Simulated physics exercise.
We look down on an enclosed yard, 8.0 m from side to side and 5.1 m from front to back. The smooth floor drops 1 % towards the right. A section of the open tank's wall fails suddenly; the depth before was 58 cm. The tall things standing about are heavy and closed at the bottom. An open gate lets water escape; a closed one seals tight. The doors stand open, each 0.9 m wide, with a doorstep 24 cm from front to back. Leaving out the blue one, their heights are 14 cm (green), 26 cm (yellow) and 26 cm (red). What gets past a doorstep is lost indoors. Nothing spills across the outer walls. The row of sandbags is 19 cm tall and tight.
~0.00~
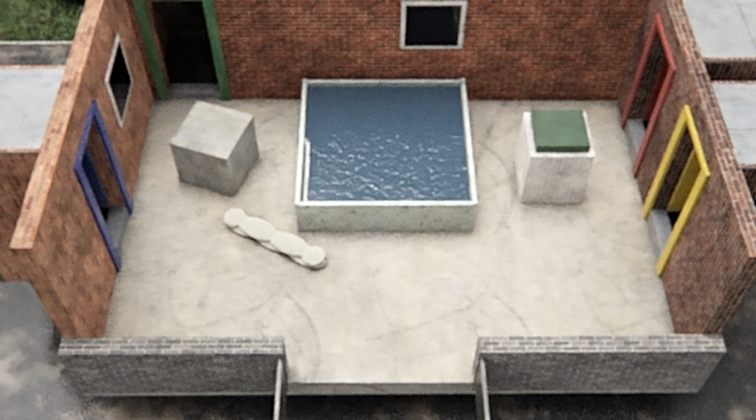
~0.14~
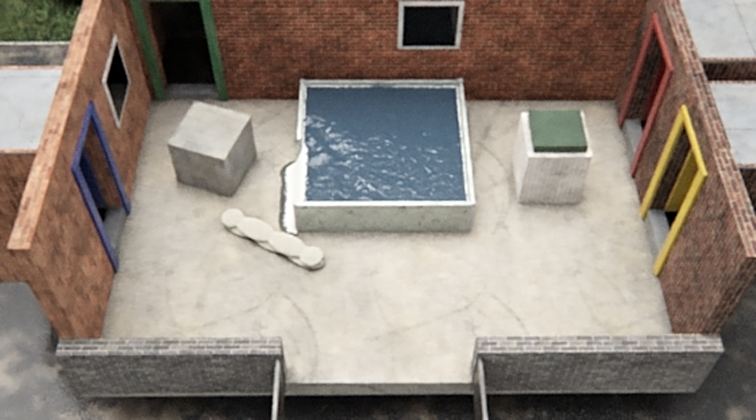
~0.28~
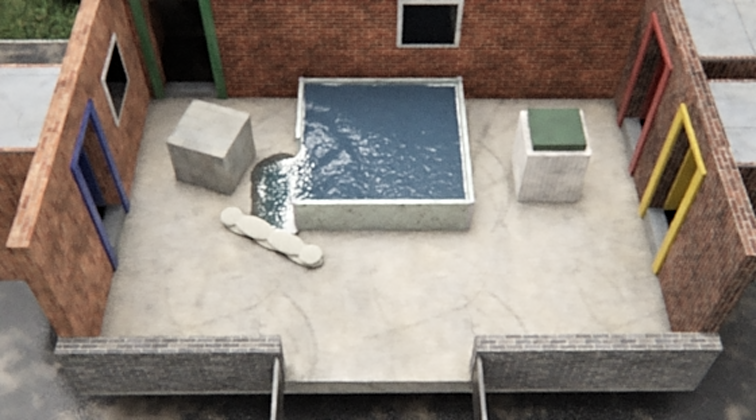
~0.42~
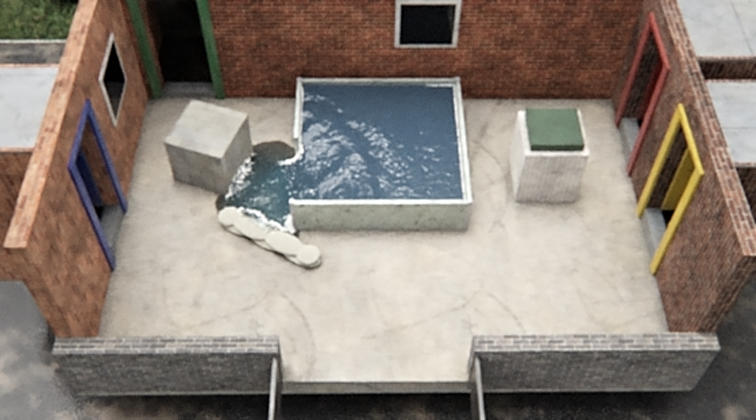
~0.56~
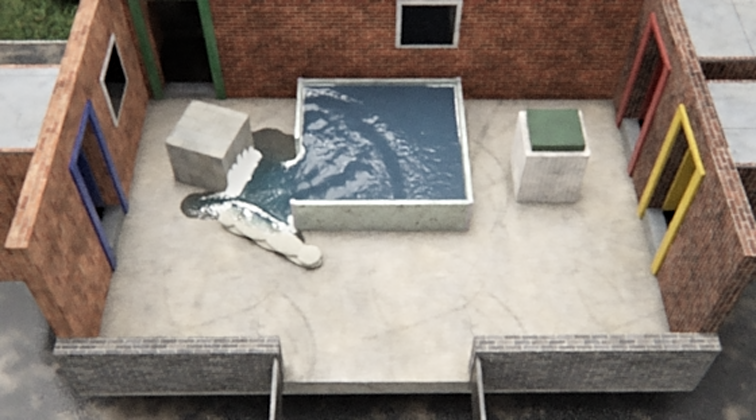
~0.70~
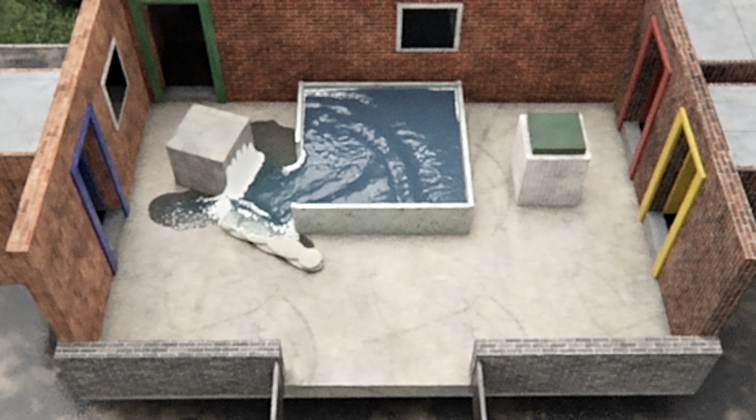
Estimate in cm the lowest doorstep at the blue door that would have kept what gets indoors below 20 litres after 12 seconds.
At least 18 cm or so.
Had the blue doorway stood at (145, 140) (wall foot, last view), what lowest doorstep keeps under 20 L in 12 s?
Roughly 14.5 cm.
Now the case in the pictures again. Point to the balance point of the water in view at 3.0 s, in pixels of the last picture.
Near (313, 190).
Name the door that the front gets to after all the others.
It is the yellow one.
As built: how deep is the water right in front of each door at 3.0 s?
In cm: Blue 20, green 17, yellow 0, red 0.
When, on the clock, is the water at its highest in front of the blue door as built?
Around 2.0 s.
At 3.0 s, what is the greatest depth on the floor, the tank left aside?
About 37 cm.
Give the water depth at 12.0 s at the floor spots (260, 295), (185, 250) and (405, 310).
In that order: 4, 6 and 4 cm.
After 1.4 s water covers 20 % of the floor, deepest (47 cm) near (243, 221); 21 cm at the blue door, 0 litres in over its 24 cm doorstep.
After 3.0 s water covers 50 % of the floor, deepest (37 cm) near (243, 221); 20 cm at the blue door, 0 litres in over its 24 cm doorstep.
After 12.0 s water covers 95 % of the floor, deepest (15 cm) near (278, 230); 7 cm at the blue door, 1 litre in over its 24 cm doorstep.
At the blue door as built, the water arrived by 1.1 s and peaked near 24 cm at 2.0 s.
Run again over the same 12 s with other heights there, 42 litres in over 15.5 cm, 6 litres over 21 cm. The limit of 20 litres is kept from about 18 cm up.
